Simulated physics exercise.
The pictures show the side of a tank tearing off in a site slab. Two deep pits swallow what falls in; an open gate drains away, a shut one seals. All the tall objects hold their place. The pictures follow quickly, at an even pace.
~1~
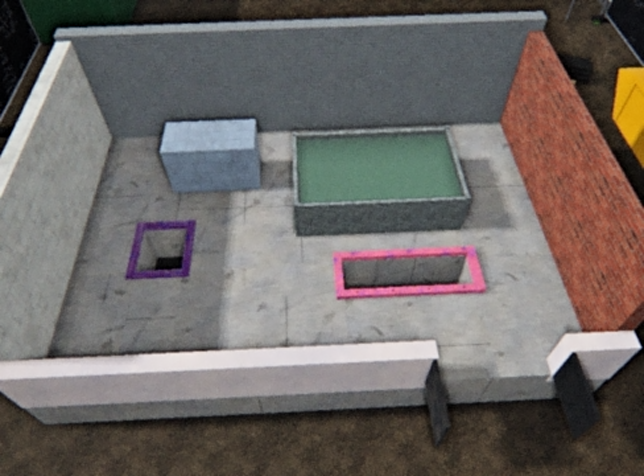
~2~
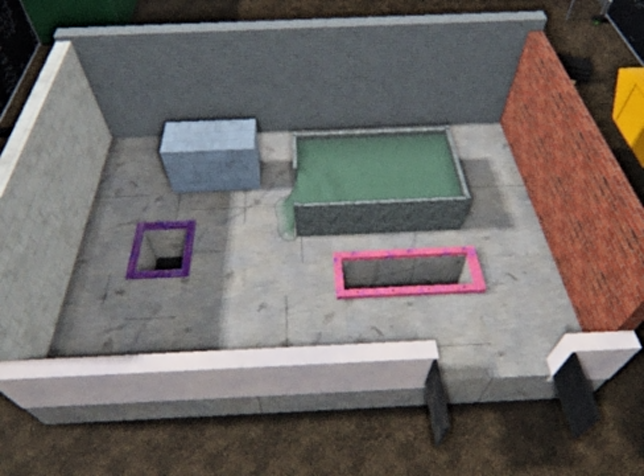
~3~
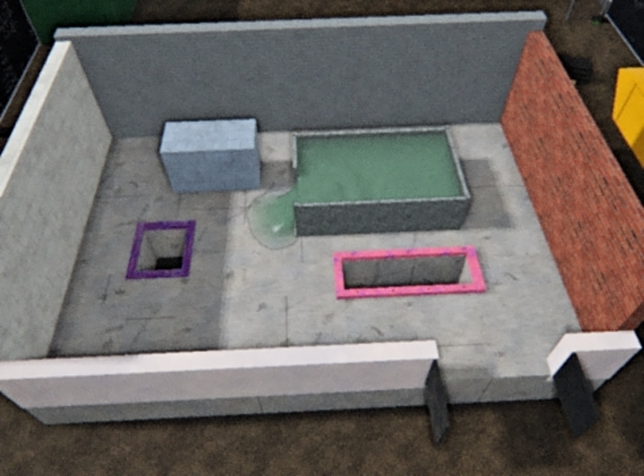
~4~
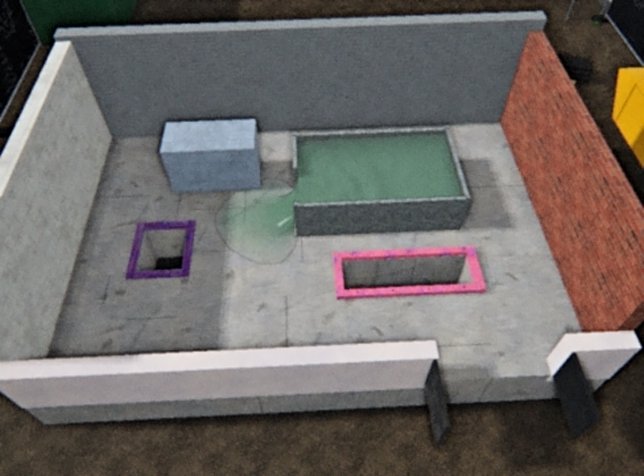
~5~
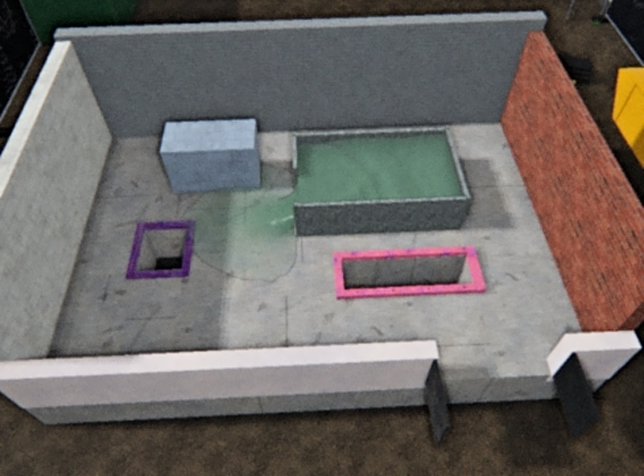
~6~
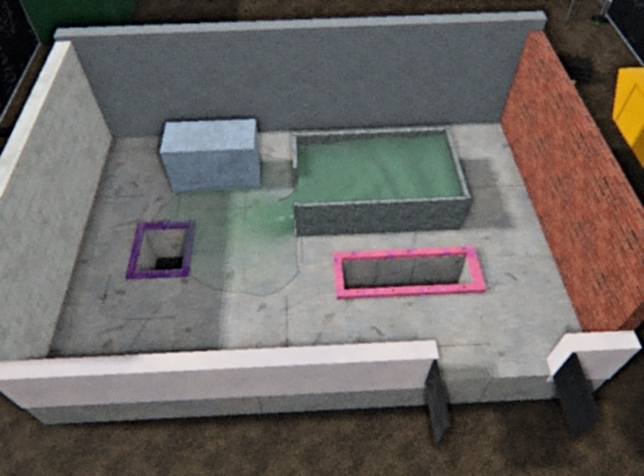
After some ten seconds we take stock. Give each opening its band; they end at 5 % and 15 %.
The gate takes not even 5 %; the pink pit takes not even 5 %; the purple pit takes above 15 %.
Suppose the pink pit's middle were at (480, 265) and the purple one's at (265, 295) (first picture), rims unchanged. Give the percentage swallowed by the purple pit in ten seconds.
Parts in a hundred: Purple 8.
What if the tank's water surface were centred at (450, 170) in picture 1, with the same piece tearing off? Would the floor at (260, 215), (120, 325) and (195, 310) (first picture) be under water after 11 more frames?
One after the other: Under water, under water, covered.
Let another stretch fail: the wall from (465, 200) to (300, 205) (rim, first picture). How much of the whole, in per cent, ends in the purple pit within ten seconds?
In per cent: Purple 0.
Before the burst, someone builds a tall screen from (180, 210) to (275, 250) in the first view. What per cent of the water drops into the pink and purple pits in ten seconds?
Parts in a hundred: Pink 0, purple 2.
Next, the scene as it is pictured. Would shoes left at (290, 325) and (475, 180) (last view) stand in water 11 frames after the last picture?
In turn: No water, free of water.
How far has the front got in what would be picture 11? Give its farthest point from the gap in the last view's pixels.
At about (101, 178).
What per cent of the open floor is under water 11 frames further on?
Some 35 per cent.
A moment on, water covers 25 % of the floor; the gate 0 %, the pink pit 0 %, the purple pit 3 %.
Next, water covers 35 % of the floor; the gate 0 %, the pink pit 0 %, the purple pit 7 %.
Then, water covers 40 % of the floor; the gate 0 %, the pink pit 0 %, the purple pit 12 %.
Later, water covers 65 % of the floor; the gate 0 %, the pink pit 0 %, the purple pit 20 %.
In the end, water covers 95 % of the floor; the gate 1 %, the pink pit 0 %, the purple pit 26 %.
